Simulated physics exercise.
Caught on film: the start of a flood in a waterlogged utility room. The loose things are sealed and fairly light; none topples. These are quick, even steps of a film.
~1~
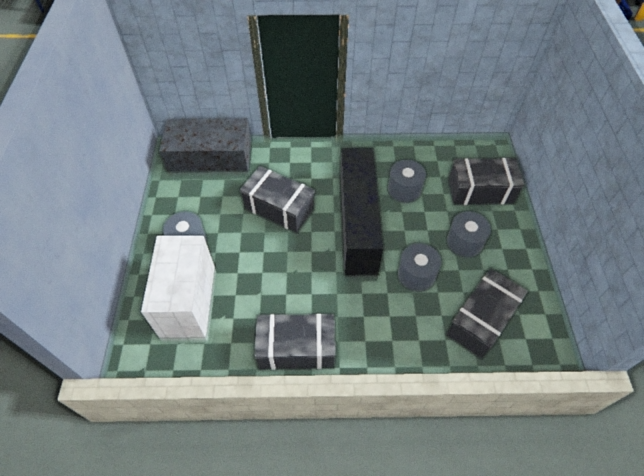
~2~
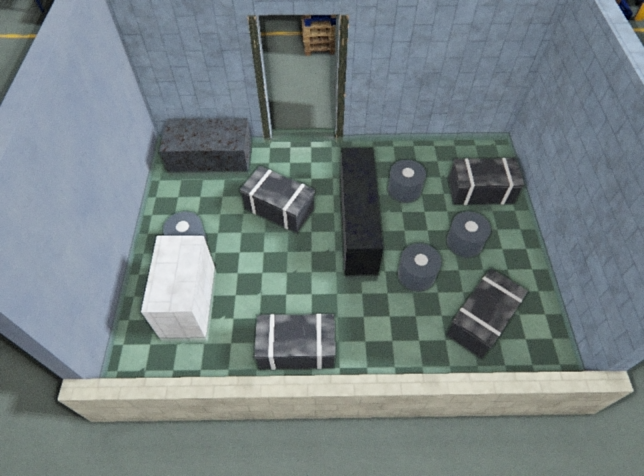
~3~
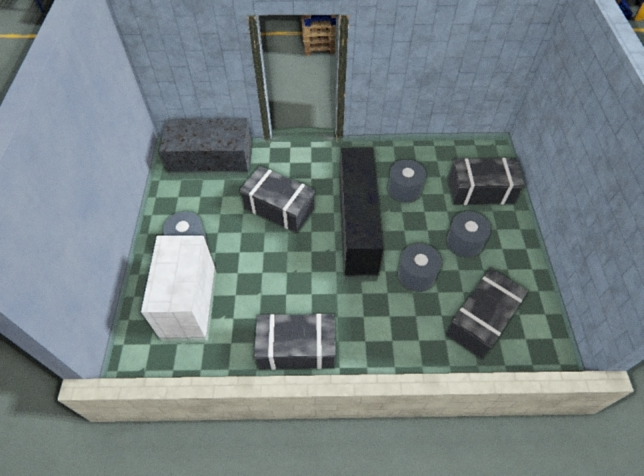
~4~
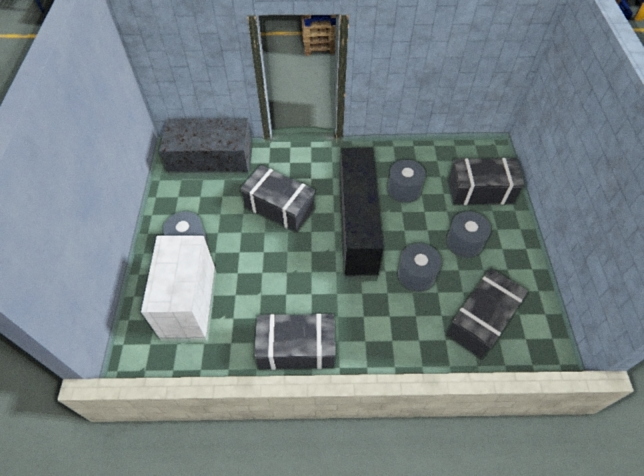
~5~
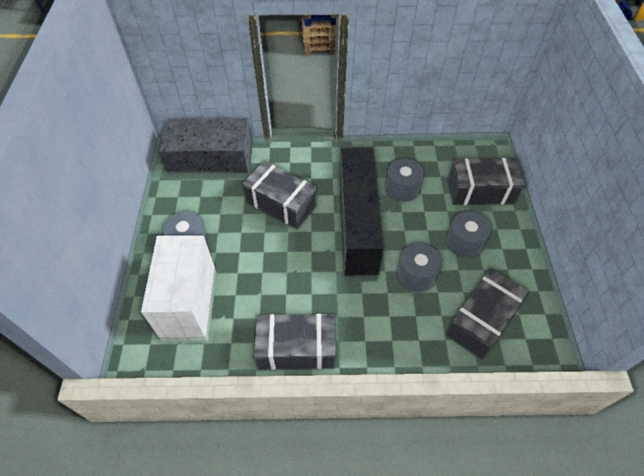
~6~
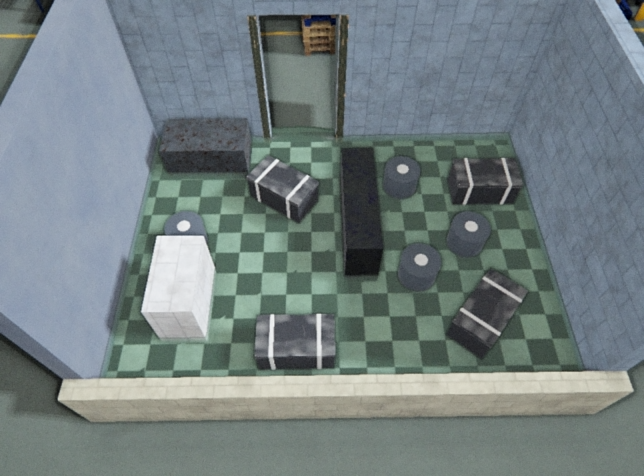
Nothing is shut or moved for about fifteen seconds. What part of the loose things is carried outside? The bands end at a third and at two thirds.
It is under a third.
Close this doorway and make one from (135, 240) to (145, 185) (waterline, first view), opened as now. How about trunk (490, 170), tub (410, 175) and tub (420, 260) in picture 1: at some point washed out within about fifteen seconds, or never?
In that order: Kept in, stays, stays.
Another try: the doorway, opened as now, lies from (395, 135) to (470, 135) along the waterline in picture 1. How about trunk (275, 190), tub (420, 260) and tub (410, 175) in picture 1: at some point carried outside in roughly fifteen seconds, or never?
In that order: Still in, yes, through.
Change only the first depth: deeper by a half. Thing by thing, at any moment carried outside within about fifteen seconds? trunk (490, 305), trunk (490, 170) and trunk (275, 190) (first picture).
In turn: Stays, still in, out.
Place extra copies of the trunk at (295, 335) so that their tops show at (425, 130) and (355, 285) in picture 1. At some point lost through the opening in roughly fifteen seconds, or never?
One after the other: Left behind, inside.
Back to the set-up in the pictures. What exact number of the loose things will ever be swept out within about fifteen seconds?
It comes to 2.
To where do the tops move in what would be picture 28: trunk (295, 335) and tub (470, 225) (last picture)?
Near (267, 296) and (447, 205).
A moment on, 0 of 8 are out; 8 afloat.
Next, 2 of 8 are out; 6 afloat.
Later, 2 of 8 are out; 6 afloat.
In the end, 2 of 8 are out; 6 afloat.
